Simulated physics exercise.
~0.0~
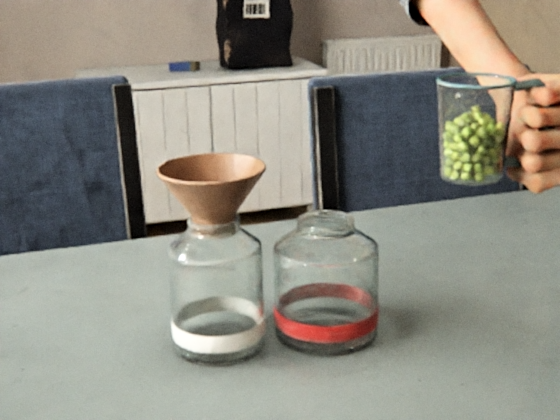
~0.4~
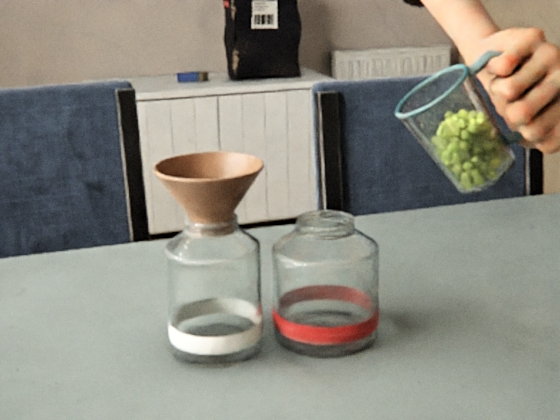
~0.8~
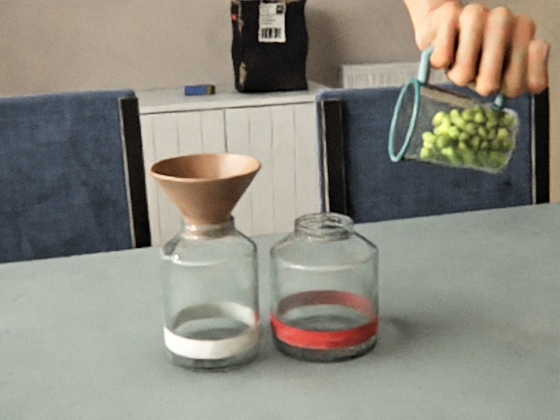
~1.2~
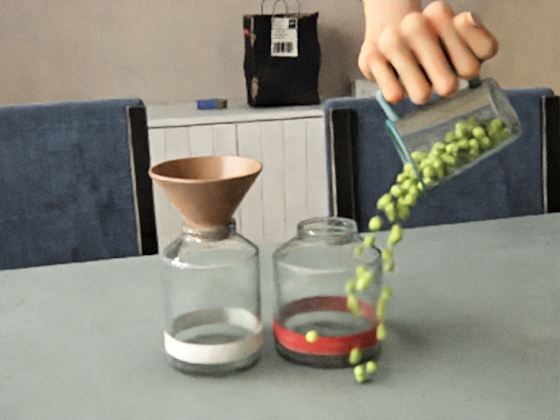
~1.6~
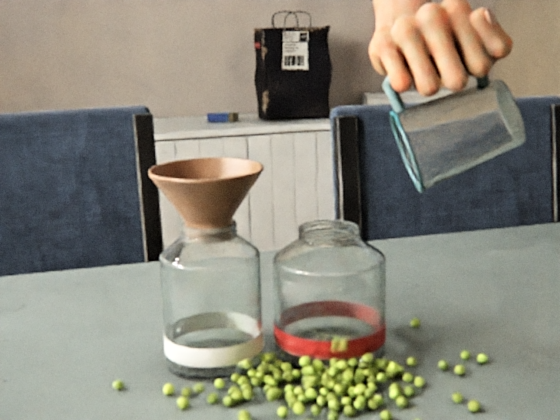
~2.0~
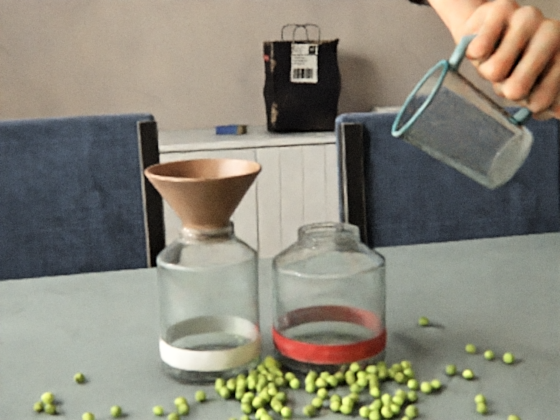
A hand tilting a clear cup of green peas beside two glass jars, spilling them all across the table, both jars left empty.
